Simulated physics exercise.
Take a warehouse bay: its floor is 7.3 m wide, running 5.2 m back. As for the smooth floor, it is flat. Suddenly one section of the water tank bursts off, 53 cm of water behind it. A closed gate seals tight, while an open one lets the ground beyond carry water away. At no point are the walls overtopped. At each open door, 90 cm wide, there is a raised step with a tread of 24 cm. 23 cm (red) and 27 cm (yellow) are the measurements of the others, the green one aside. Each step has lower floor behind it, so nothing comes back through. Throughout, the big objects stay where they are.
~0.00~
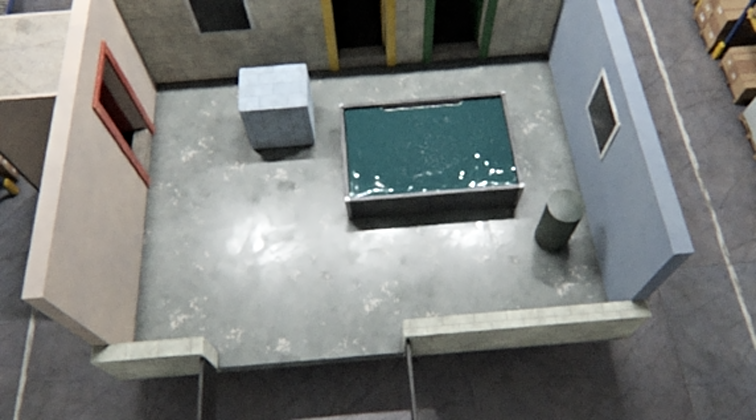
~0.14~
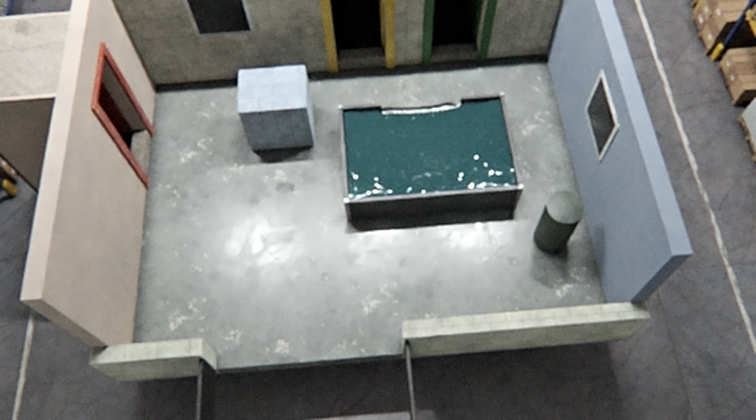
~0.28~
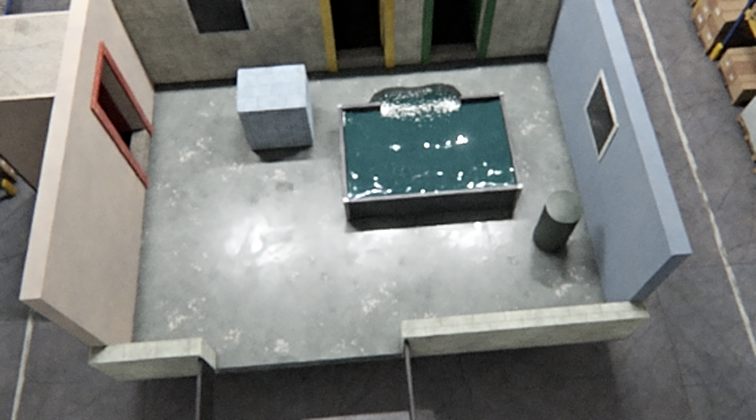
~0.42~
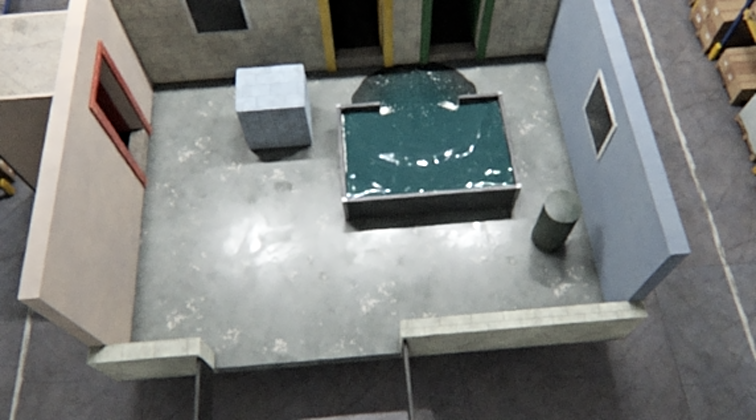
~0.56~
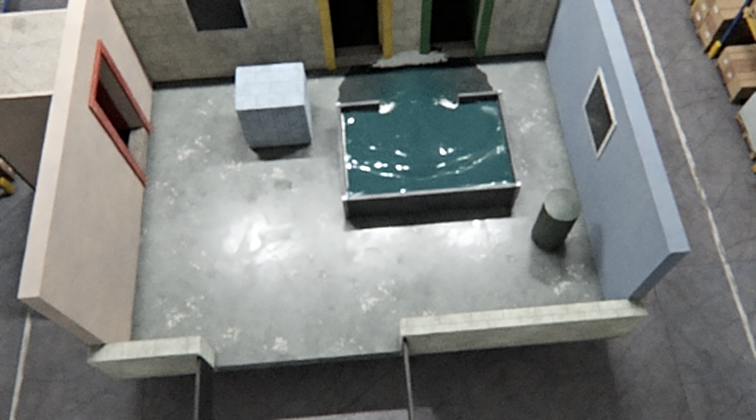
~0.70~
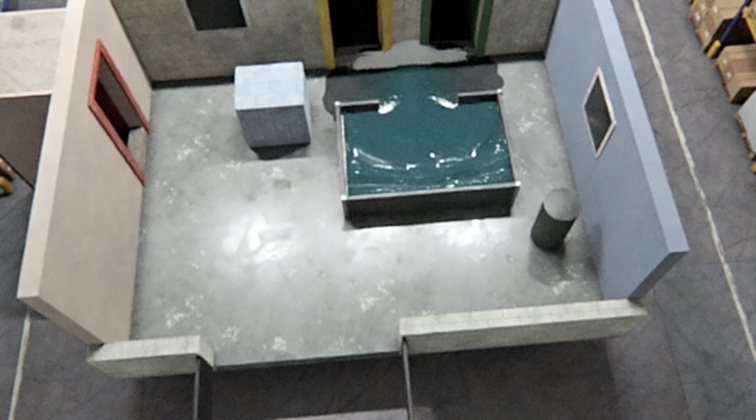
The footage shows a still rectangular water tank in a walled warehouse bay before part of its far side opens; dark green water pours out, spreads across the floor behind it, and reaches the green door at the back wall.
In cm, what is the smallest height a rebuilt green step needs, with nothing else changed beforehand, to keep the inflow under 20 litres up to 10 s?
Close to 28 cm is just enough.
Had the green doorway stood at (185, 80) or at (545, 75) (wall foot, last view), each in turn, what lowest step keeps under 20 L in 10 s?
You'd want about 15 cm there first, then about 25 cm.
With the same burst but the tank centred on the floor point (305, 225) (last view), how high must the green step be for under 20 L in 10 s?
It must be around 7.5 cm tall.
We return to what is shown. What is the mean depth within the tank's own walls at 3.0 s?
Mean depth: Approx. 25 cm.
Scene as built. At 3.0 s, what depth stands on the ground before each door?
Reading in centimetres: Green = 21, red = 9, yellow = 19.
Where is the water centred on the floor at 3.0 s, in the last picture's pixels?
I'd say around (408, 130).
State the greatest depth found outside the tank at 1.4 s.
42 cm.
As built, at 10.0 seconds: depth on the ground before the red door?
6.0 cm.
After 1.4 s water covers 15 % of the floor, deepest (42 cm) near (405, 68); 31 cm at the green door, 18 litres in over its 19 cm step.
After 3.0 s water covers 35 % of the floor, deepest (30 cm) near (163, 87); 21 cm at the green door, 73 litres in over its 19 cm step.
After 10.0 s water covers 95 % of the floor, deepest (12 cm) near (545, 215); 8 cm at the green door, 79 litres in over its 19 cm step.
At the green door as built, the water arrived by 0.6 s and peaked near 31 cm at 1.4 s.
With a step of 23.5 cm, 41 litres would have come in within the 10 s; with 31.5 cm, 8 litres. So under 20 litres takes about 28 cm.
